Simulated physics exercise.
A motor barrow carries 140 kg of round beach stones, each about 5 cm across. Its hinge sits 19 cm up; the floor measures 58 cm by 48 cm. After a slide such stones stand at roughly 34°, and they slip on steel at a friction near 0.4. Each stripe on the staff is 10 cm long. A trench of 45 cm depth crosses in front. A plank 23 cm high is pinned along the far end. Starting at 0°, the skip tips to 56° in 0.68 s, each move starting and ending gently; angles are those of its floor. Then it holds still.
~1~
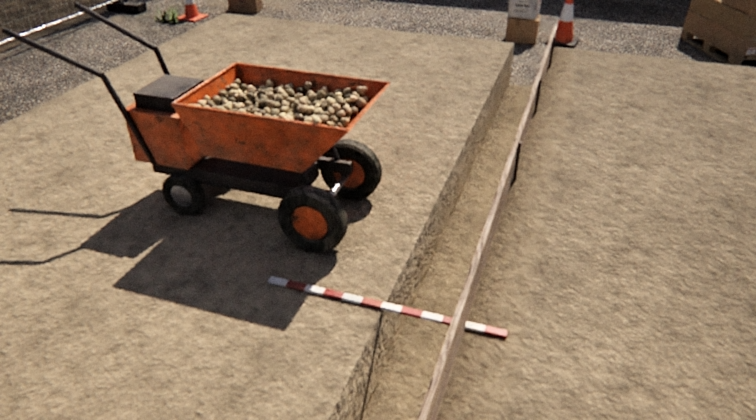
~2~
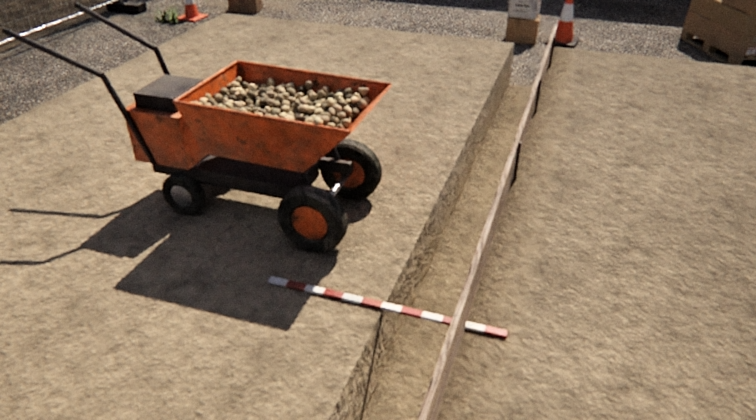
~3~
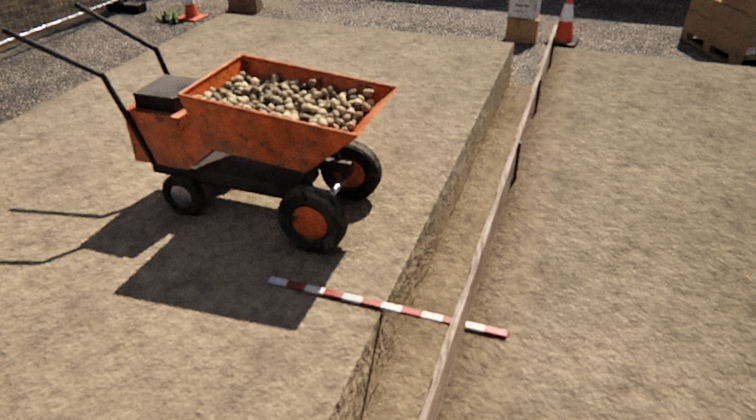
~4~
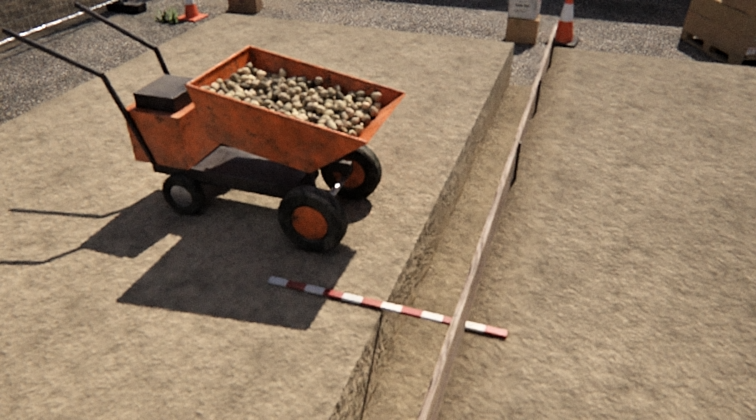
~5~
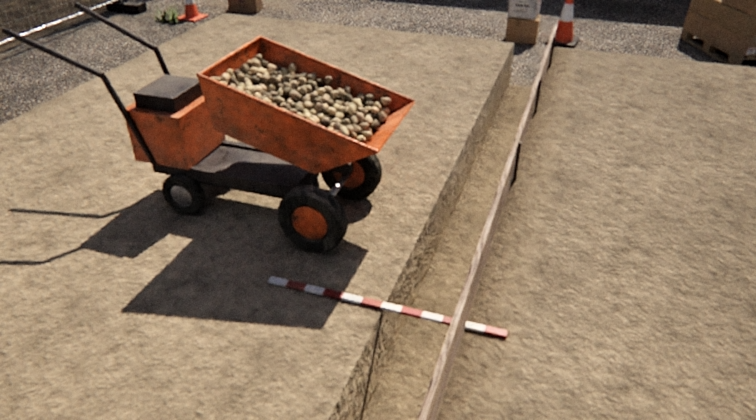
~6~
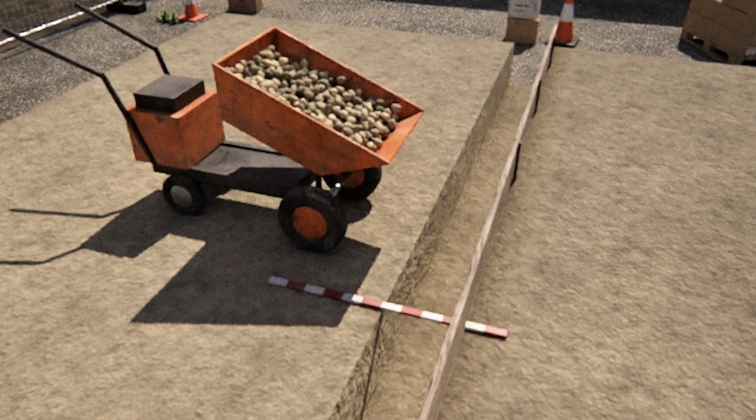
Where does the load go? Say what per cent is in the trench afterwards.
Roughly 77 per cent ends in the trench.
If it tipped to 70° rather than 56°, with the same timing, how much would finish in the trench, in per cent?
Then about 95 per cent.
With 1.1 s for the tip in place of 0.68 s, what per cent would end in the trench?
In that case some 85 per cent.
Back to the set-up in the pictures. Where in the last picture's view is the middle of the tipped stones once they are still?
Their middle is at about (456, 297).
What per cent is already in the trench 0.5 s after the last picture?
Some 15 per cent.
Then, 0.2 s after the last picture the floor is at 47°, 100 % in the skip; the foremost stones are at (414, 171).
Then, 0.5 s after the last picture the floor is at 56°, 87 % in the skip, 13 % in the trench; the foremost stones are at (477, 242).
Then, 0.8 s after the last picture the floor is at 56°, 42 % in the skip, 42 % in the trench, 16 % past the trench; the foremost stones are at (587, 270).
Then, 2.8 s after the last picture the floor is at 56°, 6 % in the skip, 77 % in the trench, 17 % past the trench; the foremost stones are past the picture's edge.
